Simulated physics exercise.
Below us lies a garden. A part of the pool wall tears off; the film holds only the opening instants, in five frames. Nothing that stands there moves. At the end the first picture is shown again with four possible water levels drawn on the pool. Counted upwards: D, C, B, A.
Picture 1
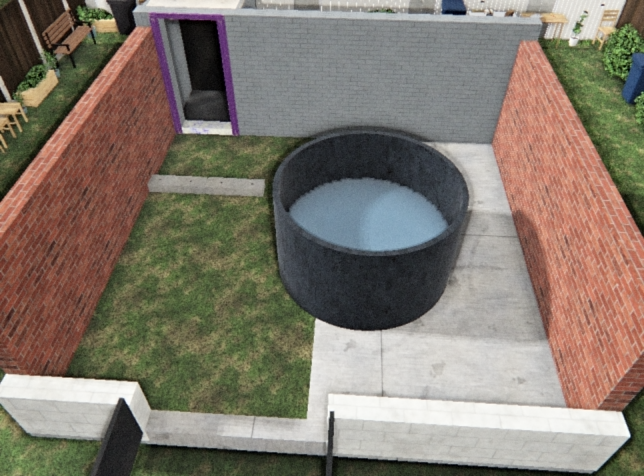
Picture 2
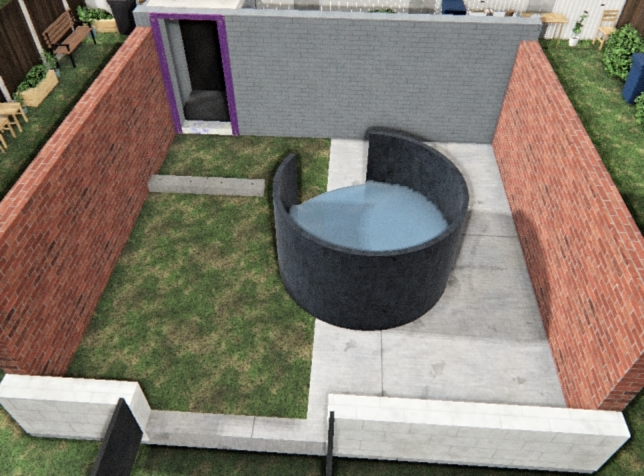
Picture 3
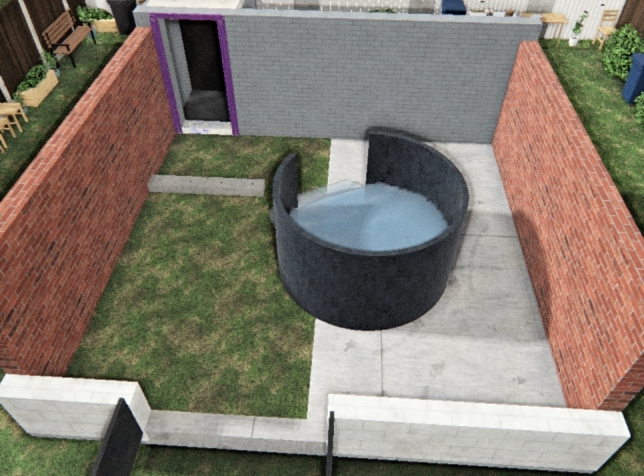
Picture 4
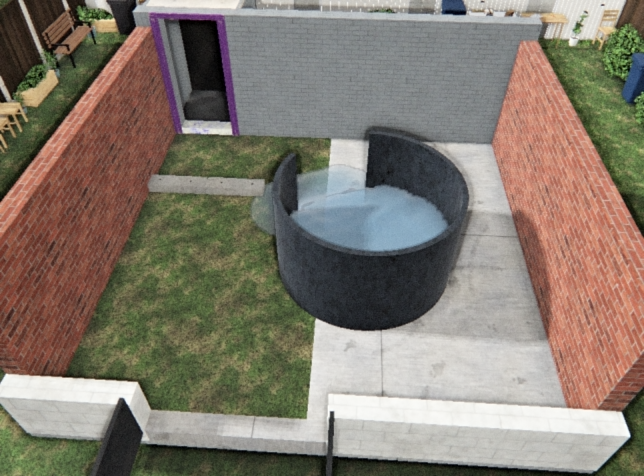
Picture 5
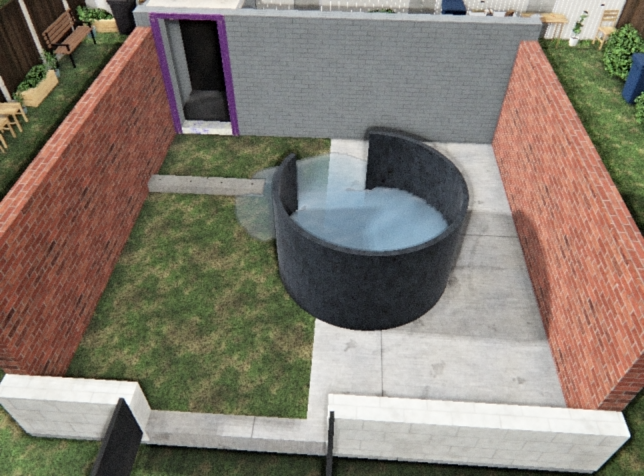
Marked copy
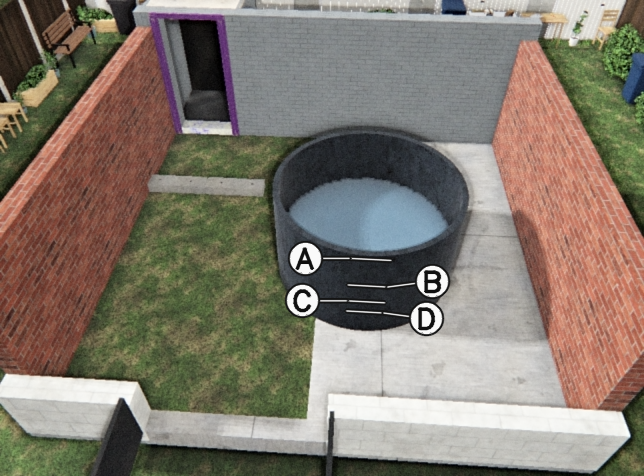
Water rests in a round, dark pool in a walled garden, until a section of the pool's wall on the far left side is suddenly gone. The water's surface tilts and slides toward the gap, then pours out through it, spreading in a thin, pale sheet over the grass and the paving behind.
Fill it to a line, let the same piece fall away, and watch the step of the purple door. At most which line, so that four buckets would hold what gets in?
D.
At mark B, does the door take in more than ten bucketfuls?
Yes, it does.
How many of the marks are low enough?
One of the four.
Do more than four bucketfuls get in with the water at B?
Yes.
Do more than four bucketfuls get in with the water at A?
Yes, it does.
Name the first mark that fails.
C.
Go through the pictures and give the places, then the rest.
Water in the pool at rest, its middle at (366, 230); foot of the purple doorway at (208, 134); open gate at (232, 385).
Water covers 1 % of the ground, its front hidden from here.
Water covers 3 % of the ground, its front hidden from here.
Water covers 7 % of the ground and shows as far out as (264, 197).
Water covers 11 % of the ground and shows as far out as (248, 194).
On the marked copy, A at (370, 259); B at (367, 285); C at (365, 301); D at (364, 311); from the bottom up D, C, B, A.
Choosing A, dozens of bucketfuls pour in.
Choosing B, dozens of bucketfuls pour in.
Choosing C, about 9 bucketfuls get in.
Choosing D, a splash gets over, under a bucket.
